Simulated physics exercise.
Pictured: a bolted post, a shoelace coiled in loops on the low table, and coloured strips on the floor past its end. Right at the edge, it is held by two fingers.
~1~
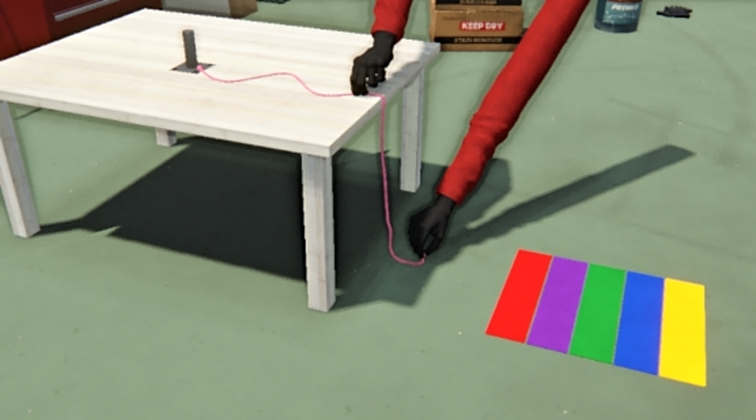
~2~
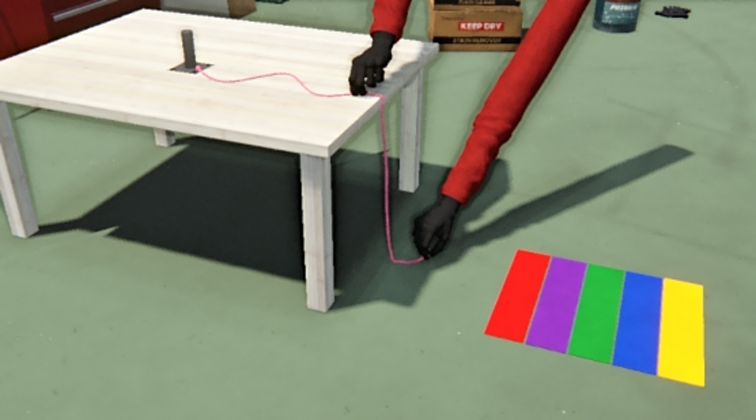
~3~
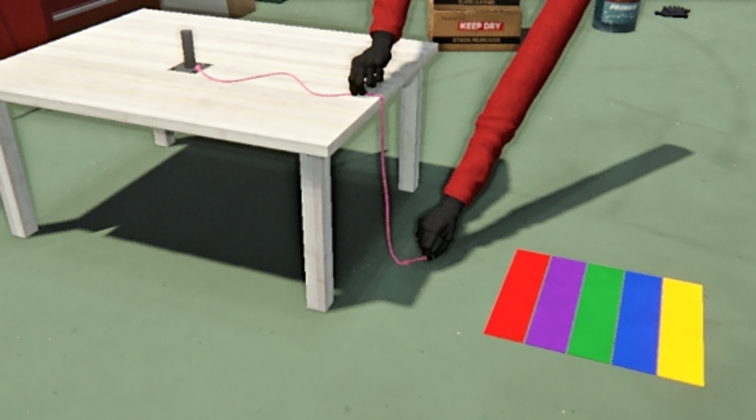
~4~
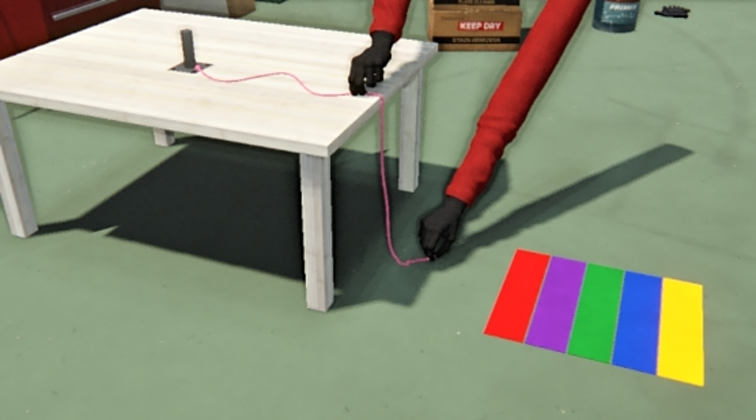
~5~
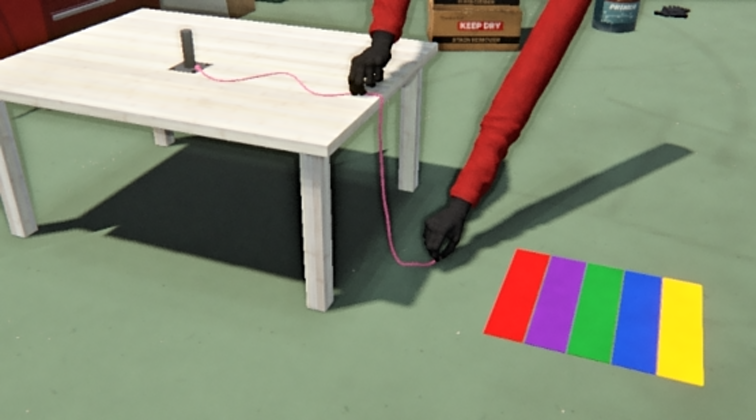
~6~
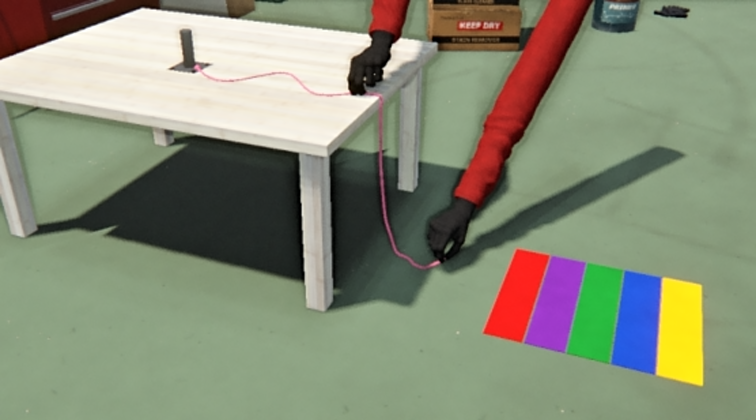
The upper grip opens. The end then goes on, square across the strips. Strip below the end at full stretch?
Green.
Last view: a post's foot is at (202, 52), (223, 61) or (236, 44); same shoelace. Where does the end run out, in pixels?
Near (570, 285), (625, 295) and (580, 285).
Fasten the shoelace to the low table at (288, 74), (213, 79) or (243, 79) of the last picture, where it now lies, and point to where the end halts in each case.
Going through the three tries, you get (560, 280), (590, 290) and (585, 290).
A little later, end near (521, 274); over red.
Next, end near (570, 285); over purple.
When it is tight, end near (601, 291); over green. The green one.
